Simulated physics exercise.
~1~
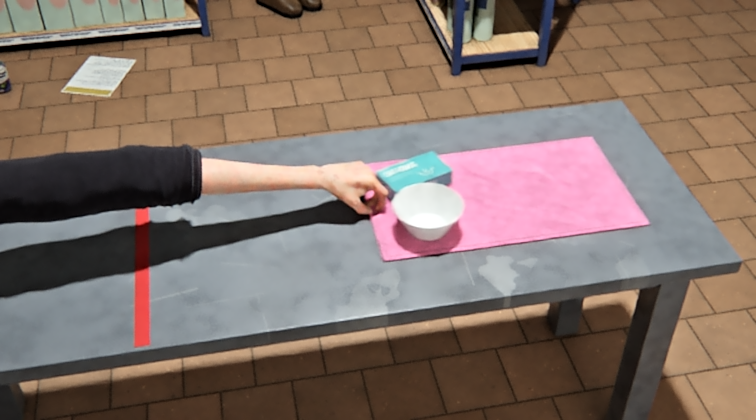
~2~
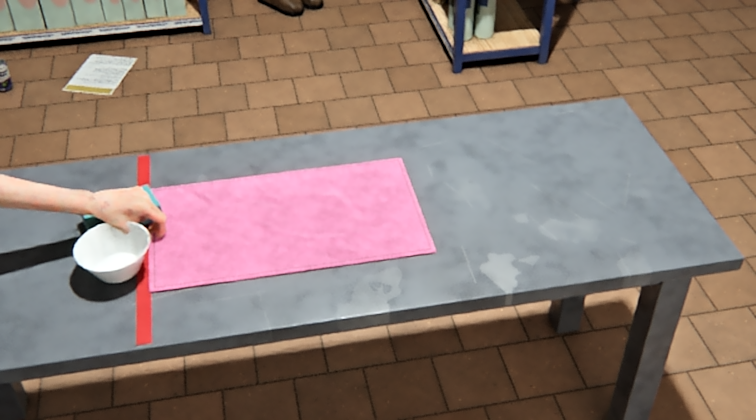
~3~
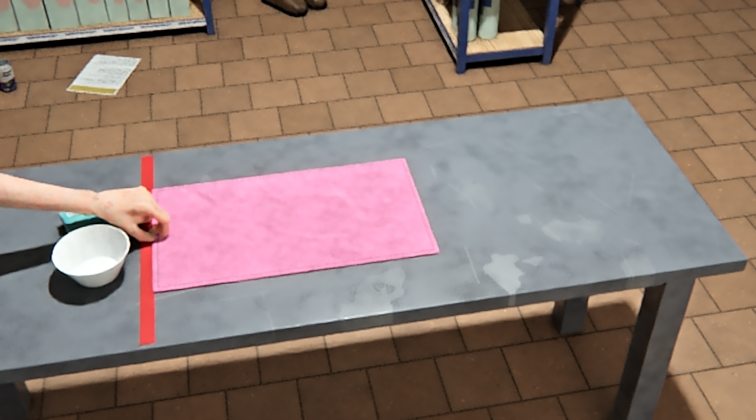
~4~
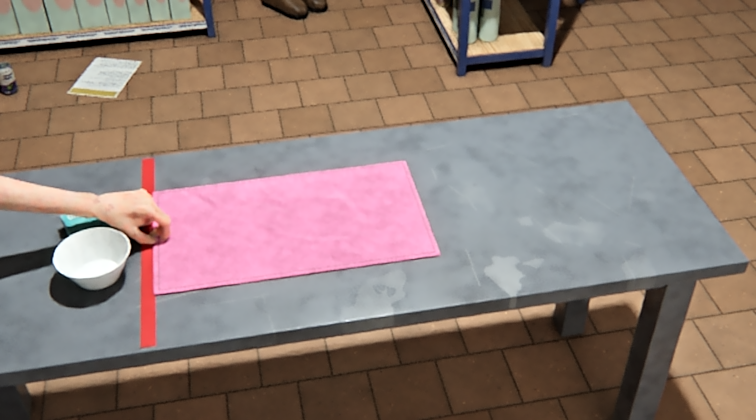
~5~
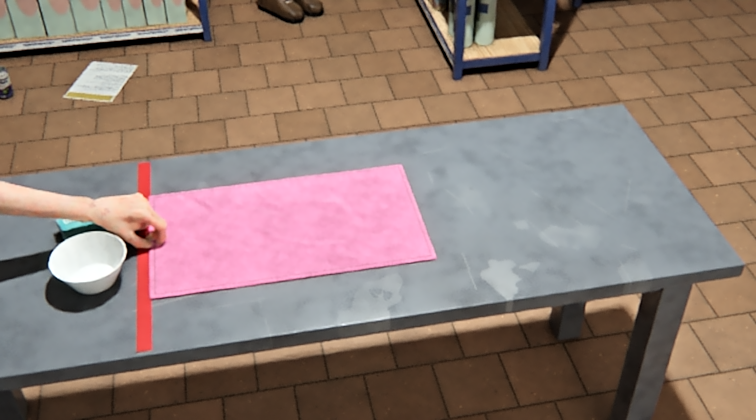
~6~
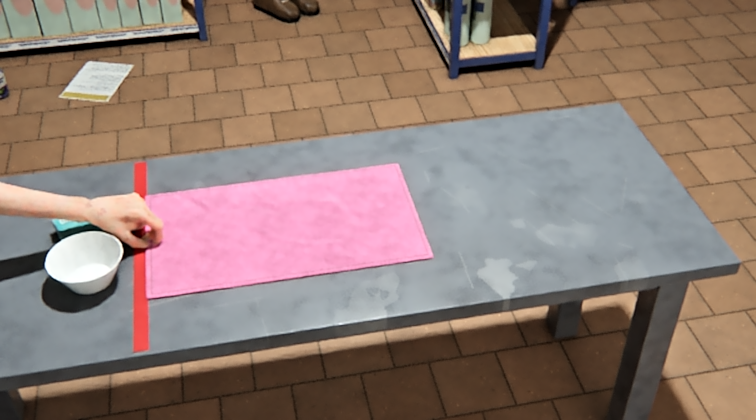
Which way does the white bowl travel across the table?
The white bowl travels to the left, ending up past the red line and off the pink cloth.
On a grey table, a hand dragging a pink cloth left to a red line, the bowl and turquoise packet sliding off ahead.
